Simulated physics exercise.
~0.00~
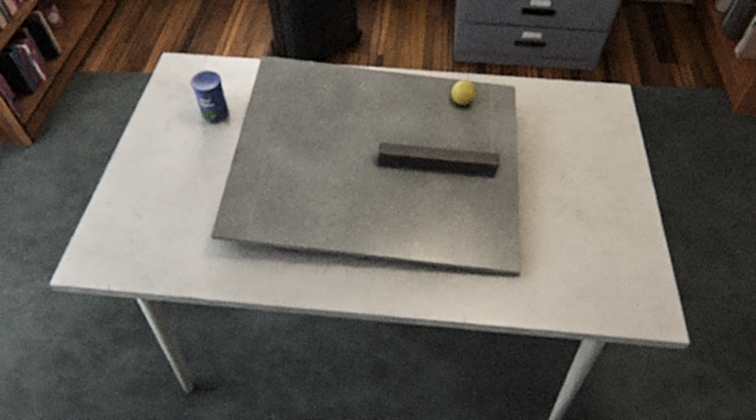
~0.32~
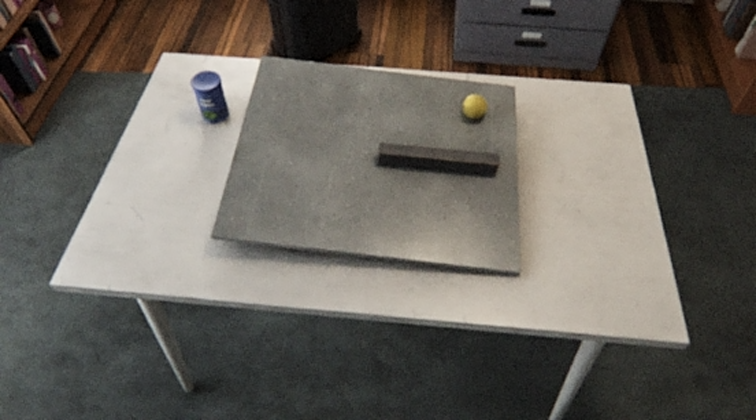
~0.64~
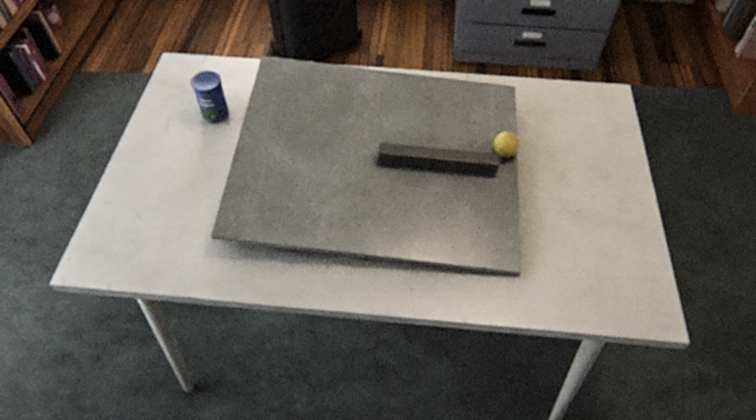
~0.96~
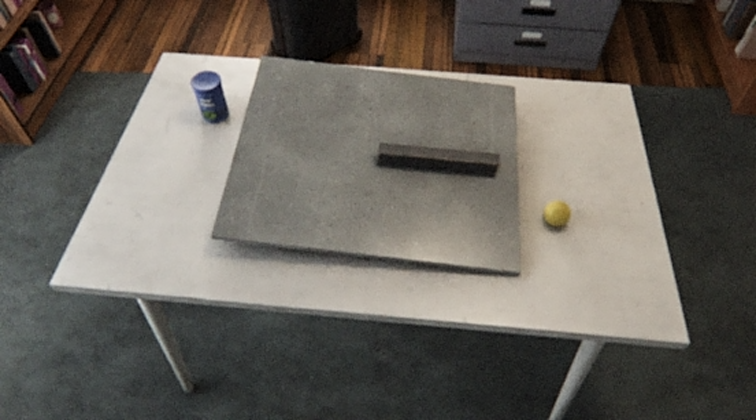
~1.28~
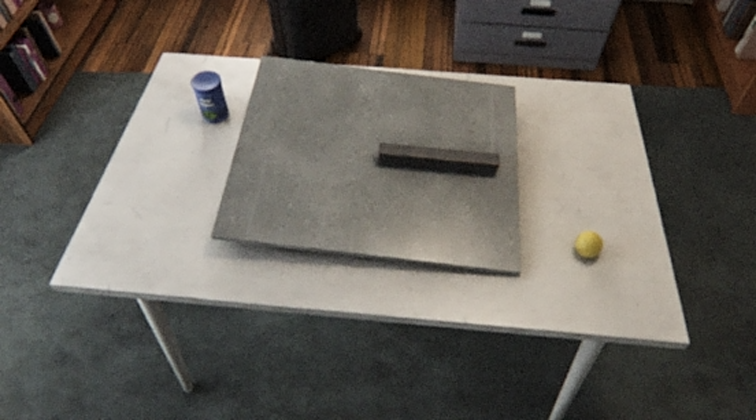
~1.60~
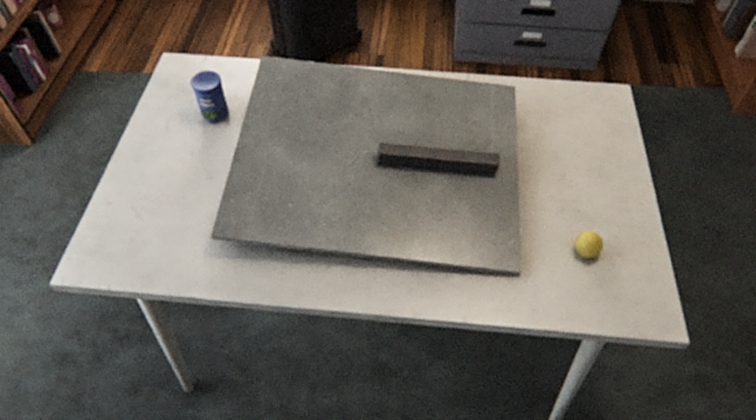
A gray board with a dark bar fixed on it lay on a white table beside a blue tin as a yellow lemon rolled down to the right, passed the bar's end, left over the right edge, and came to rest on the tabletop.
